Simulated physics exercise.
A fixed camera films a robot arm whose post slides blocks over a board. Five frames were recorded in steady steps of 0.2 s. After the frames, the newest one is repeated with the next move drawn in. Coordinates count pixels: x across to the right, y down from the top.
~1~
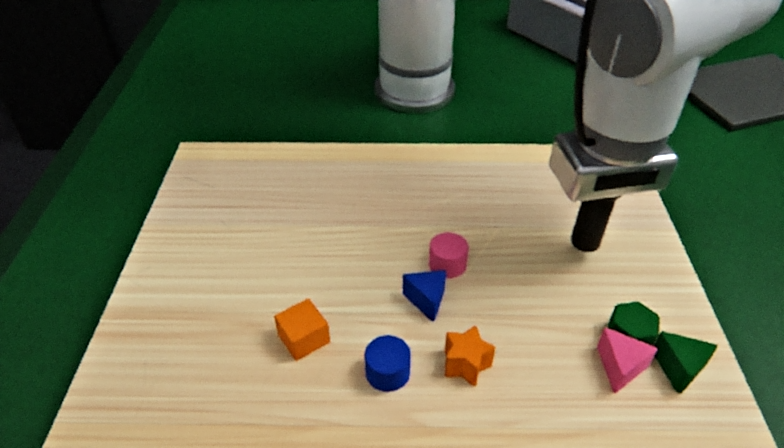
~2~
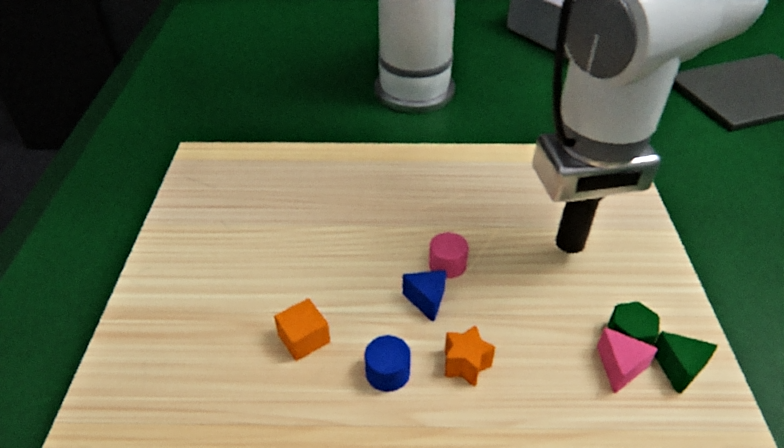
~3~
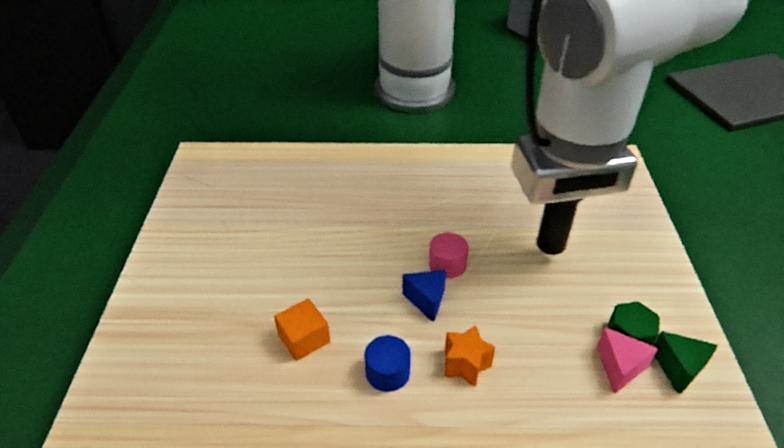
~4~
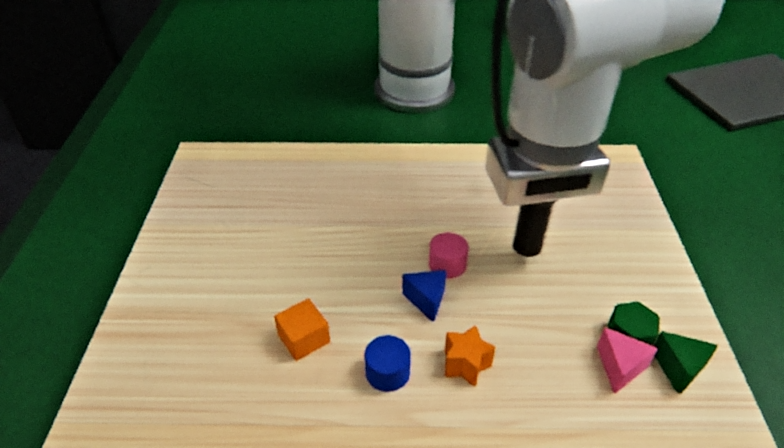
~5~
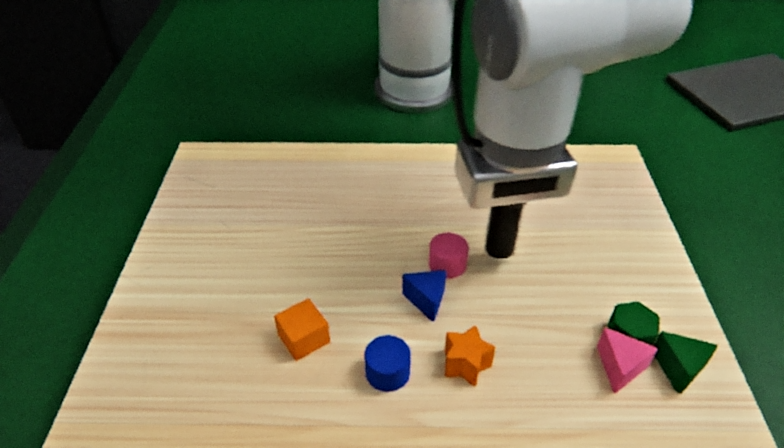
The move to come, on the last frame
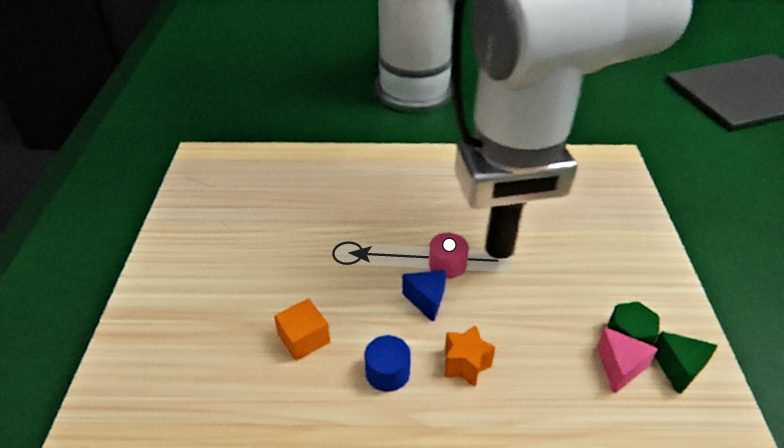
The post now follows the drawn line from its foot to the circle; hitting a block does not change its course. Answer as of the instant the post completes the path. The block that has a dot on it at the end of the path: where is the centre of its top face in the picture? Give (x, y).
Its top centre is at about (369, 260).
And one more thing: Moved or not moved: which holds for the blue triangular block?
Its place stays the same.
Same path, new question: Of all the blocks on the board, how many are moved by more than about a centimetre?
That's one.
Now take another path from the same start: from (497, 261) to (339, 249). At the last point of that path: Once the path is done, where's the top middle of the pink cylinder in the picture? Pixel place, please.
Final place: (381, 258).
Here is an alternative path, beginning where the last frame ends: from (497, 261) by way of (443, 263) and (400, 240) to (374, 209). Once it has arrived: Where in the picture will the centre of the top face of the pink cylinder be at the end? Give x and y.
I'd guess (381, 243).
Drawn move, in a line from (497, 261) to (348, 253); the dot is on the pink cylinder.
On the path given first. One third of the way, post (447, 246); pink cylinder (416, 248).
Two thirds of the way, post (397, 244); pink cylinder (377, 257).
At the end, post (347, 241); blue triangular block still; pink cylinder (369, 260).
